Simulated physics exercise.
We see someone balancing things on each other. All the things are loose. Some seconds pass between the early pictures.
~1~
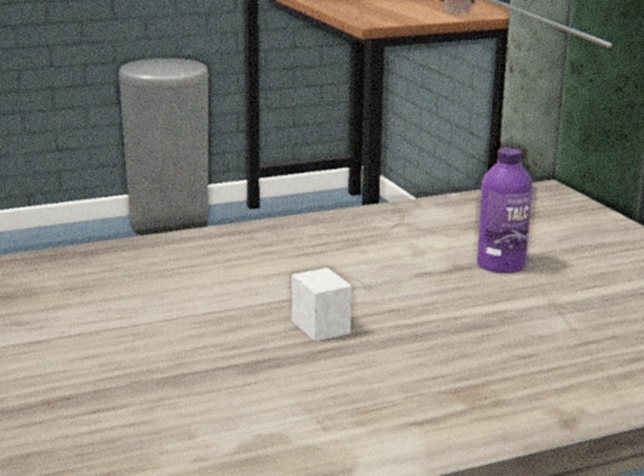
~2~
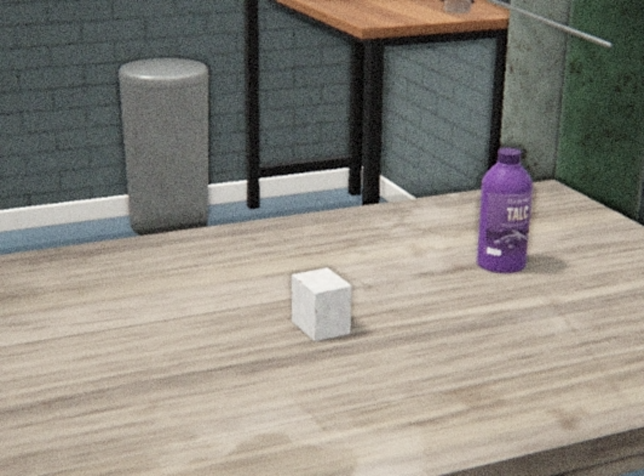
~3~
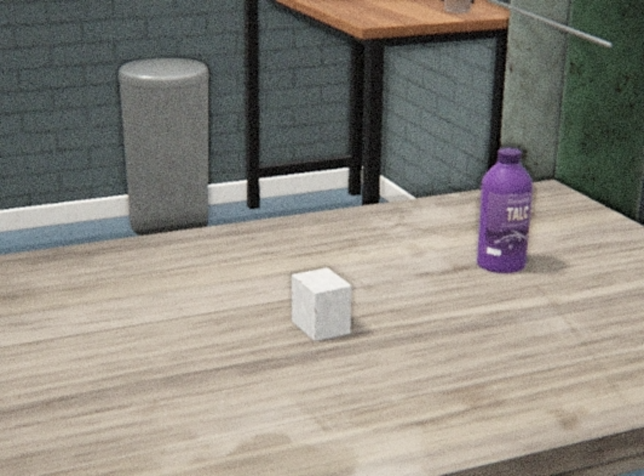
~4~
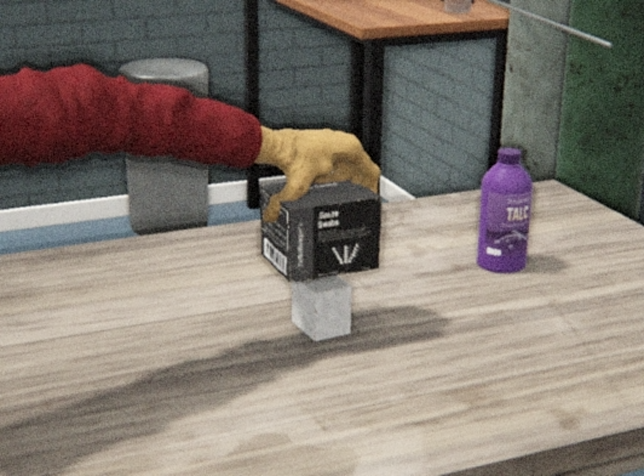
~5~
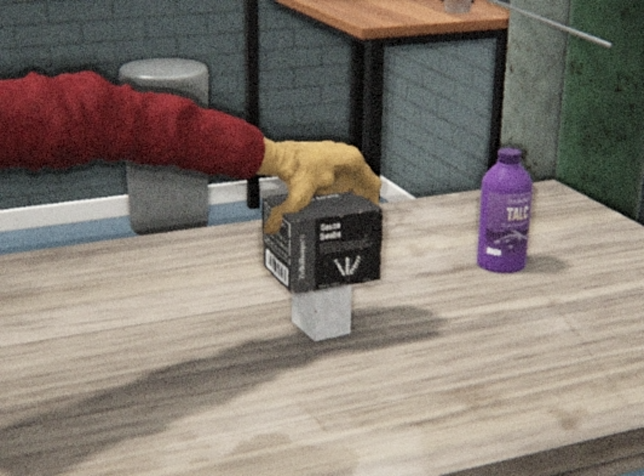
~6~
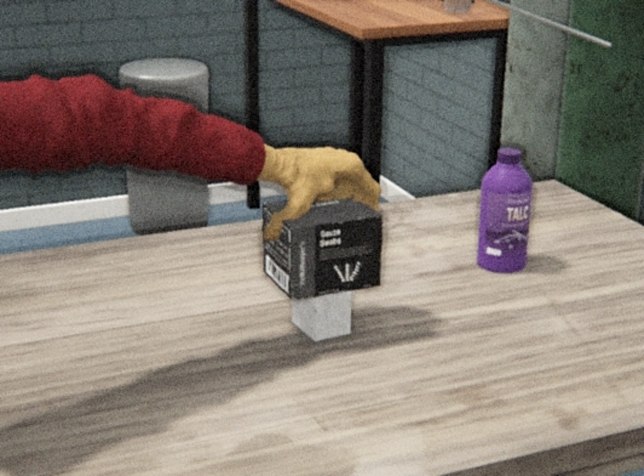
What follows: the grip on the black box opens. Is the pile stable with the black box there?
It stays up.
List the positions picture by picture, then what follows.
The last thing is not in view yet; purple bottle (505, 209), in the first frame.
The last thing is not in view yet; purple bottle (505, 209), in the second frame.
The last thing is not in view yet; purple bottle (505, 209), in the third frame.
On its way; black box (320, 227); purple bottle (505, 209), in the fourth frame.
On its way; black box (322, 238); purple bottle (505, 209), in the fifth frame.
In place under the hand; black box (321, 245); purple bottle (505, 209), in the sixth frame.
Then, 0.20 s after the last picture, nothing has stirred.
Then, 0.40 s after the last picture, black box resting near (321, 245).
At rest, all 3 in place. Seen from the same camera at the end, black box near (321, 245). The pile holds.
